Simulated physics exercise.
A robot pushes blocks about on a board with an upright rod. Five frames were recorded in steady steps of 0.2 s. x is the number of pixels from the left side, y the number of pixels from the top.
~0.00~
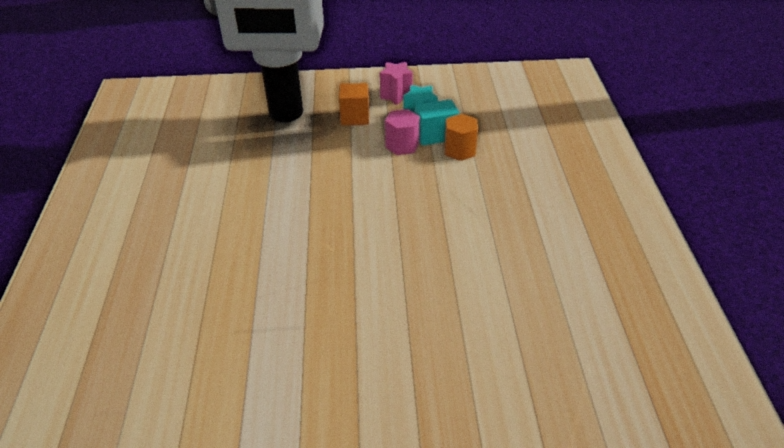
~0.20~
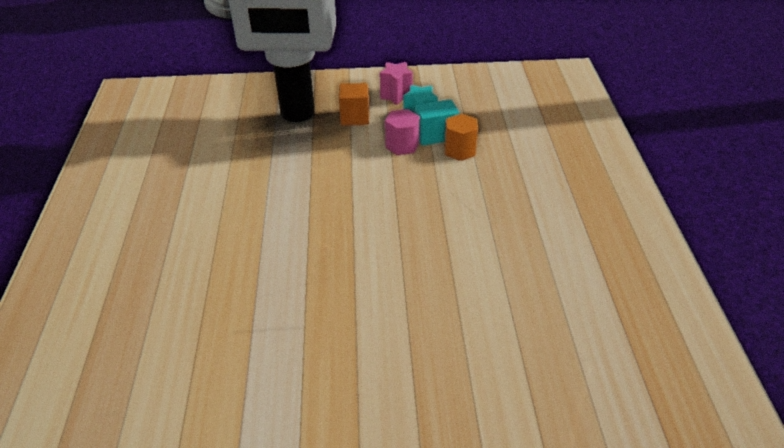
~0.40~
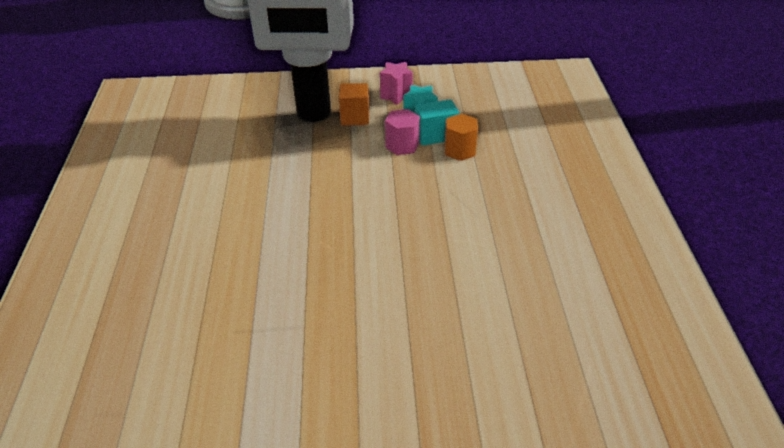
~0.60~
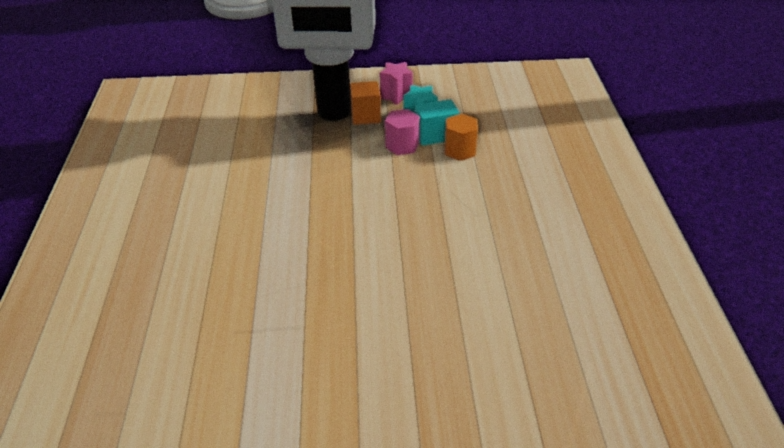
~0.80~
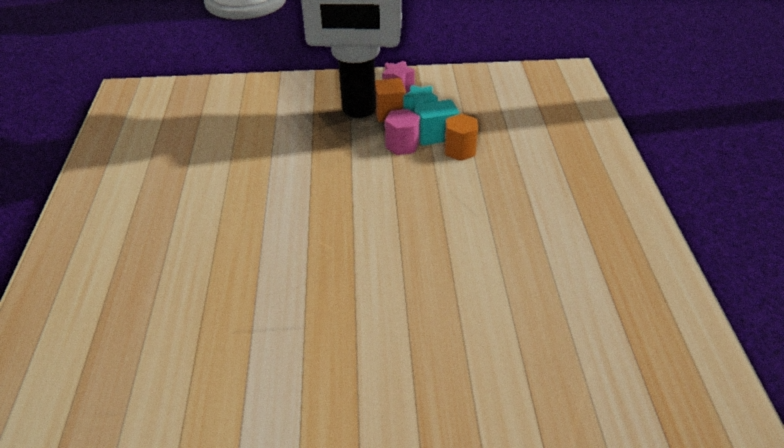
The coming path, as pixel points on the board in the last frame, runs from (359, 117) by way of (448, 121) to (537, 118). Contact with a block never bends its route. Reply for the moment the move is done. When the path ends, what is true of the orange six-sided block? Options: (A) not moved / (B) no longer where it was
It's B.
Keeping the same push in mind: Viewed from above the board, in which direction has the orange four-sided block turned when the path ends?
Looking from above, the answer is counterclockwise.
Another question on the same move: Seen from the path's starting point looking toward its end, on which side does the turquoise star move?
The left.
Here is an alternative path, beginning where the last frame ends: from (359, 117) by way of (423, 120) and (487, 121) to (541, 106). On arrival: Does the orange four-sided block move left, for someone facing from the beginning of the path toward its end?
Final answer: Yes.
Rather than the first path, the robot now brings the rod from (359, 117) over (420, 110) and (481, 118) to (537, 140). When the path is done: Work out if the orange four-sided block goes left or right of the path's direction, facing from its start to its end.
It heads left.
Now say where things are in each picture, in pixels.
Lower end of the rod (286, 114), tops of blocks, orange four-sided block (354, 90), turquoise star (421, 93), turquoise oblong (437, 108), orange six-sided block (462, 123), in the first frame.
Rod (298, 114), blocks as before, in the second frame.
Rod (314, 114), blocks as before, in the third frame.
Rod (335, 112), orange four-sided block (365, 89), in the fourth frame.
Rod (359, 110), orange four-sided block (390, 86), turquoise star (421, 93), turquoise oblong (437, 108), orange six-sided block (462, 123), in the fifth frame.
On the path given first. One third of the way, rod (418, 114); orange four-sided block (426, 77), turned 60° anticlockwise; turquoise star (450, 91), turned 40° clockwise.
Two thirds of the way, rod (479, 114); orange four-sided block (428, 76), turned 70° anticlockwise; turquoise star (510, 90), turned 35° clockwise; turquoise oblong (448, 113); orange six-sided block (466, 129), turned 20° clockwise.
At the end, rod (538, 112); orange four-sided block (428, 76), turned 70° anticlockwise; turquoise star (570, 86), turned 35° clockwise; turquoise oblong (448, 113); orange six-sided block (466, 129), turned 20° clockwise.
